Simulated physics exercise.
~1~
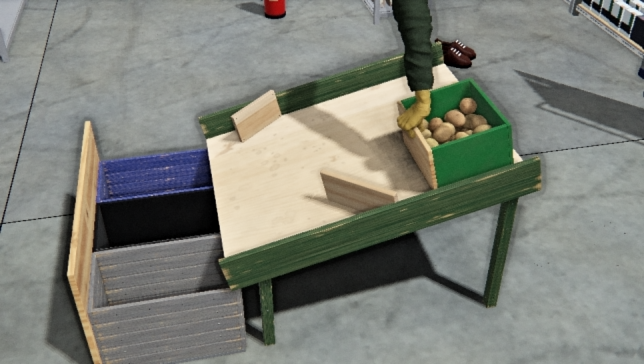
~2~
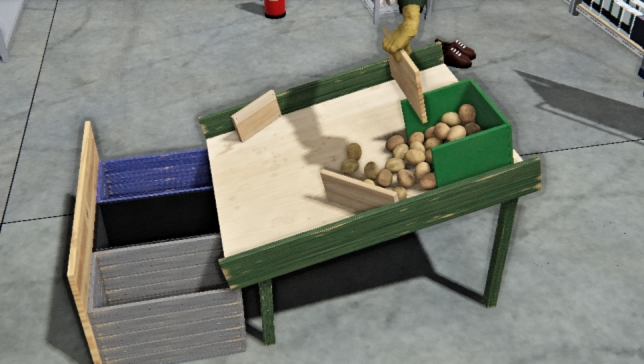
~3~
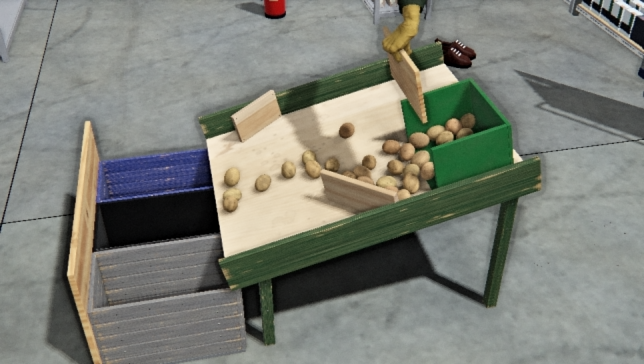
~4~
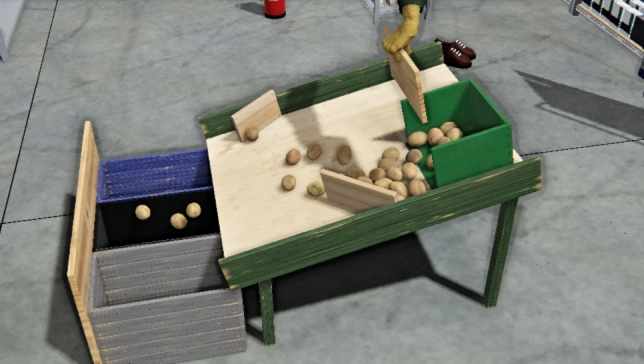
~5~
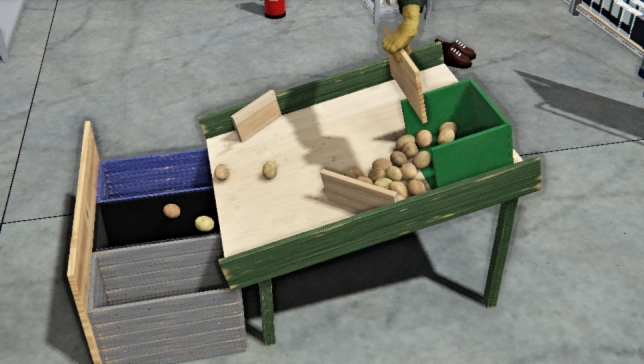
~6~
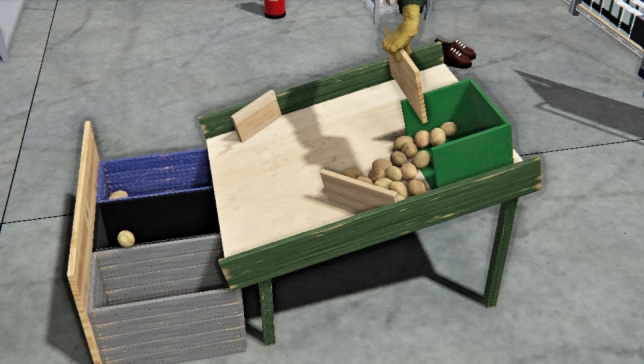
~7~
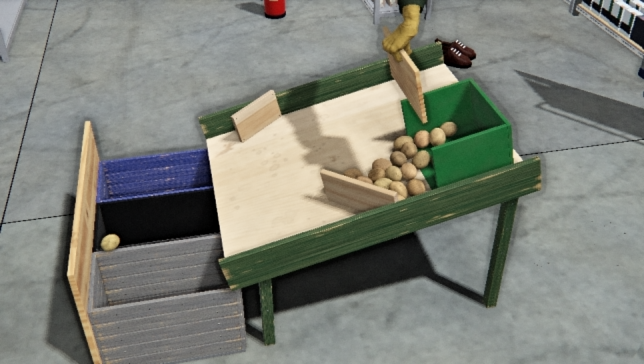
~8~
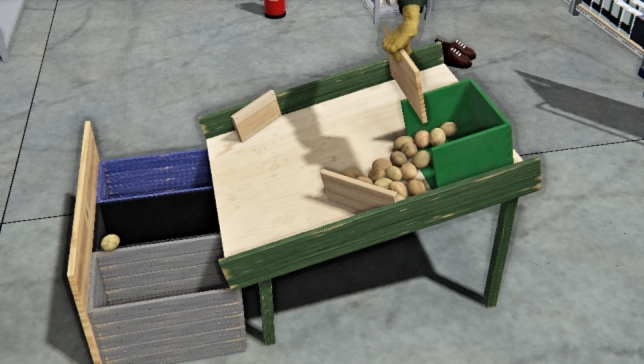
Potatoes spilling from a green pen as a gloved hand lifts its gate, some rolling left into bins, many stopping behind a board.
